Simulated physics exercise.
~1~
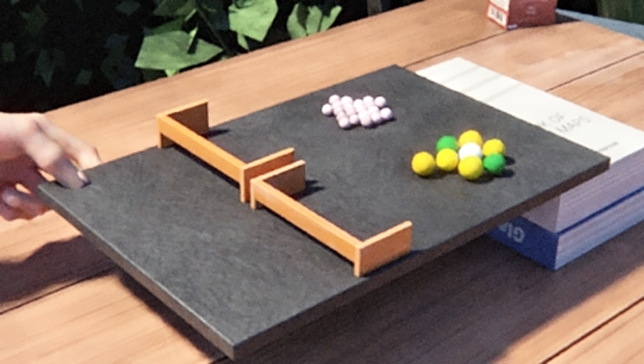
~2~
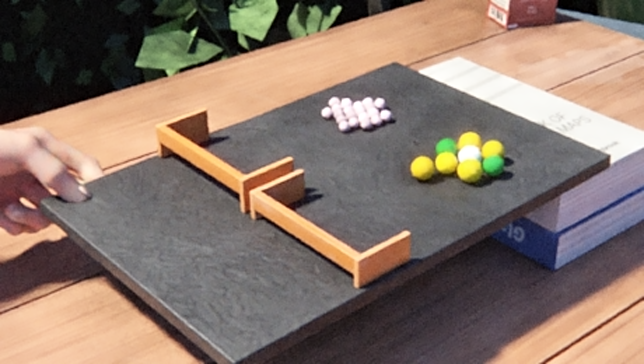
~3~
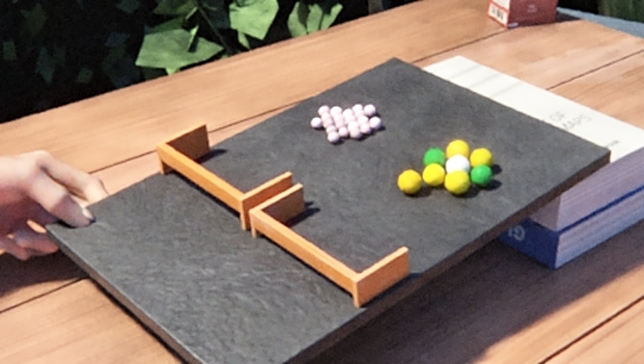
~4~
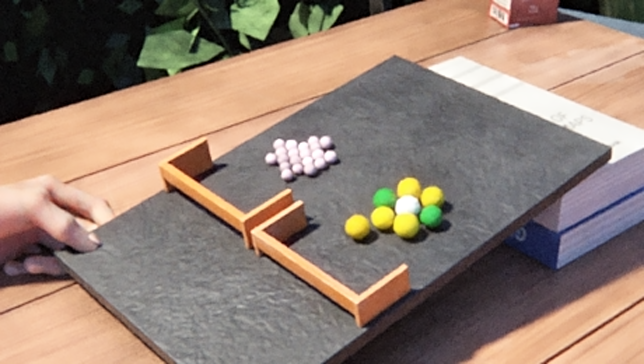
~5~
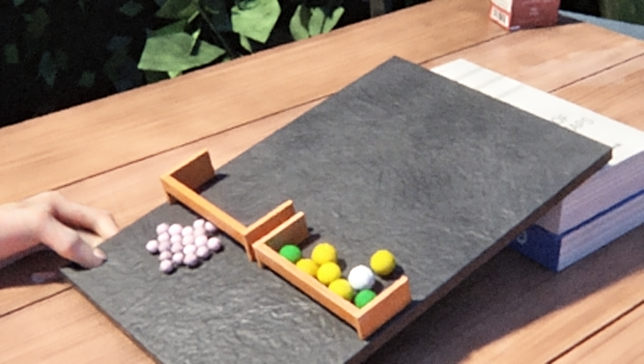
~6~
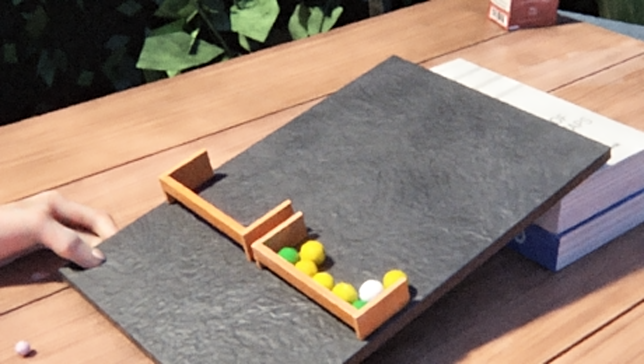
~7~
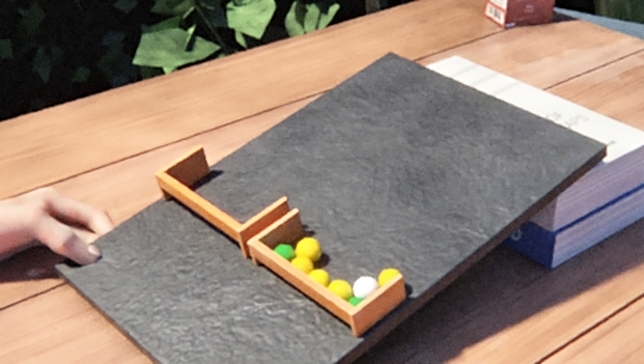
Small pink balls and larger yellow, green and white ones slid down a dark board as a hand lowered its left end; the bigger ones piled up behind their orange gate, while the pink ones passed theirs and left the board.
